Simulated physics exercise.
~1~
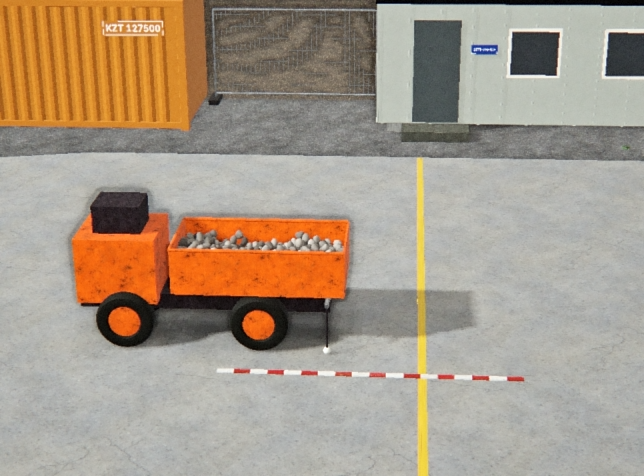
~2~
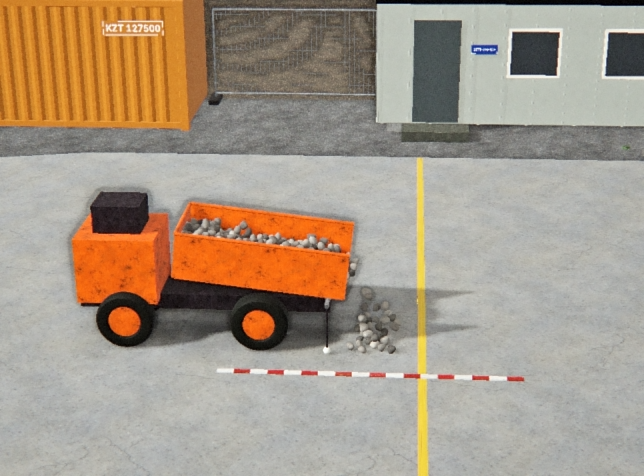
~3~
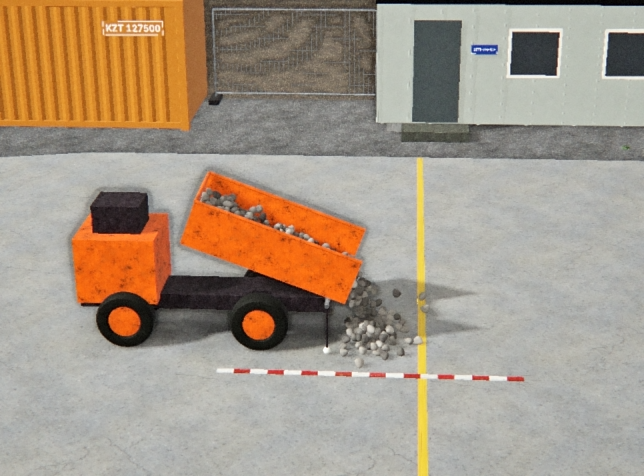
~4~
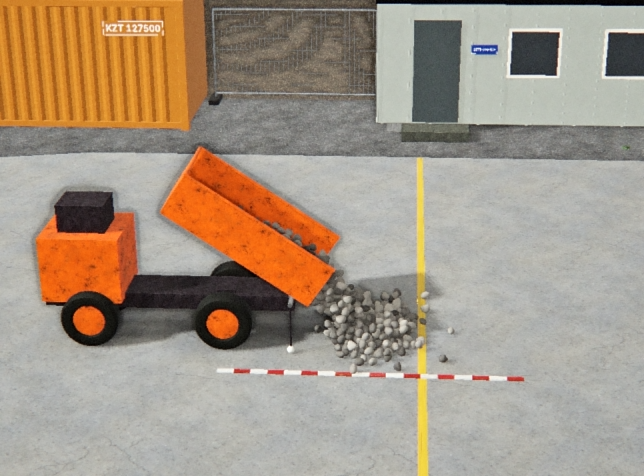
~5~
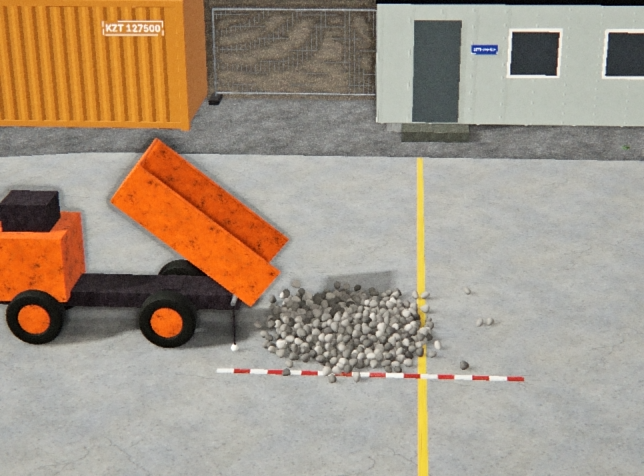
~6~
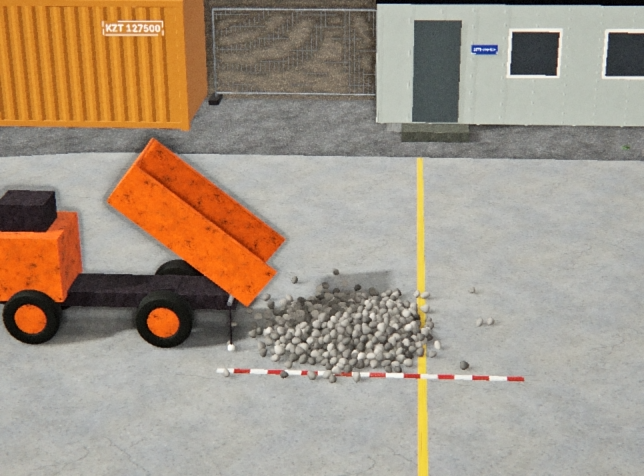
At first, an orange dump truck loaded with grey stones stands on a concrete yard, its rear facing a yellow line on the ground. The front of its body begins to rise, and the first stones spill from the back into a small heap. As the body tilts more steeply, stones pour out faster and the heap grows. The truck then rolls left, the body still rising and emptying as it goes. Finally, the empty body stays raised, and the stones lie in a broad pile mostly left of the yellow line, with only a few beyond it.
